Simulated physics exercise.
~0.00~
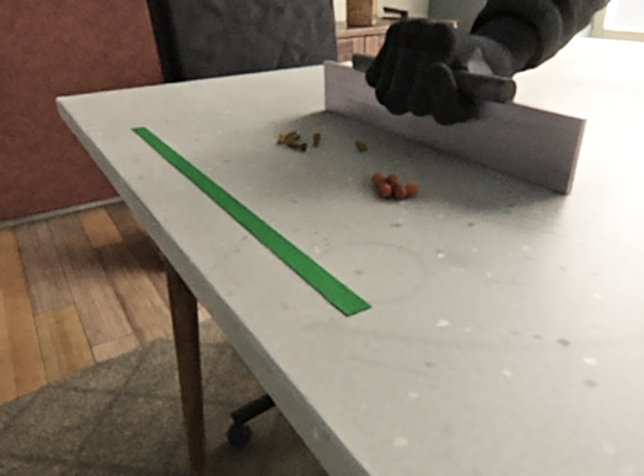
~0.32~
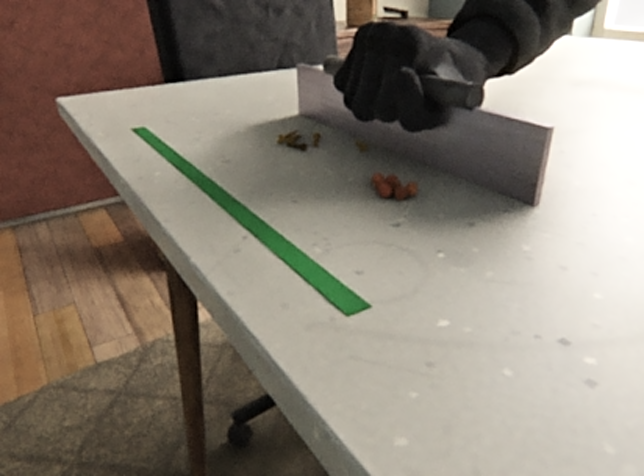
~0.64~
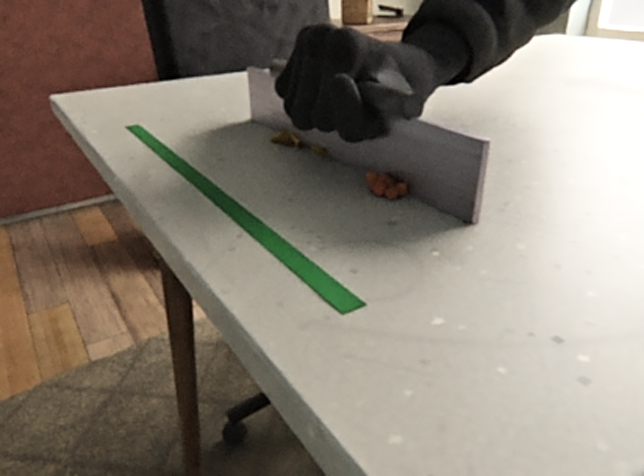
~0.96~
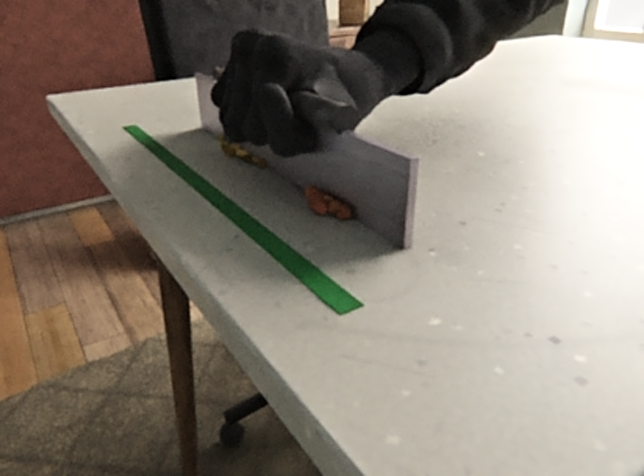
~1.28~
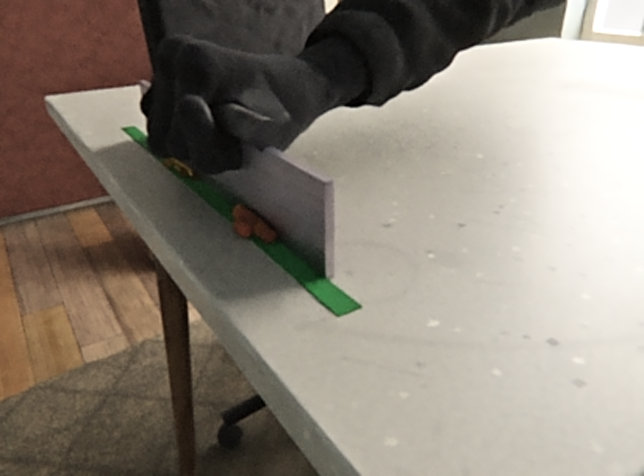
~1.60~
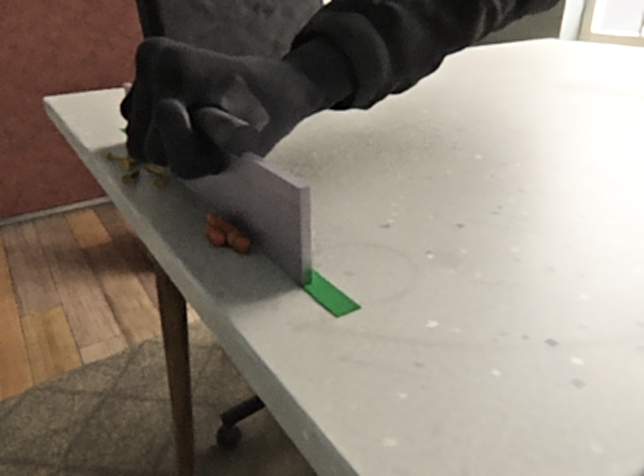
On a pale speckled table, a black-gloved hand holds a wide, flat scraper upright behind two small heaps, one reddish-brown and nearer, the other yellowish and farther back. A strip of green tape lies to the left, near the table's edge. The hand slides the scraper left, reaching the heaps and gathering them against its face. It keeps pushing, carrying both heaps across the surface and over the tape. The scraper stops at the green strip, covering much of it, with both heaps resting on the table just short of the edge.
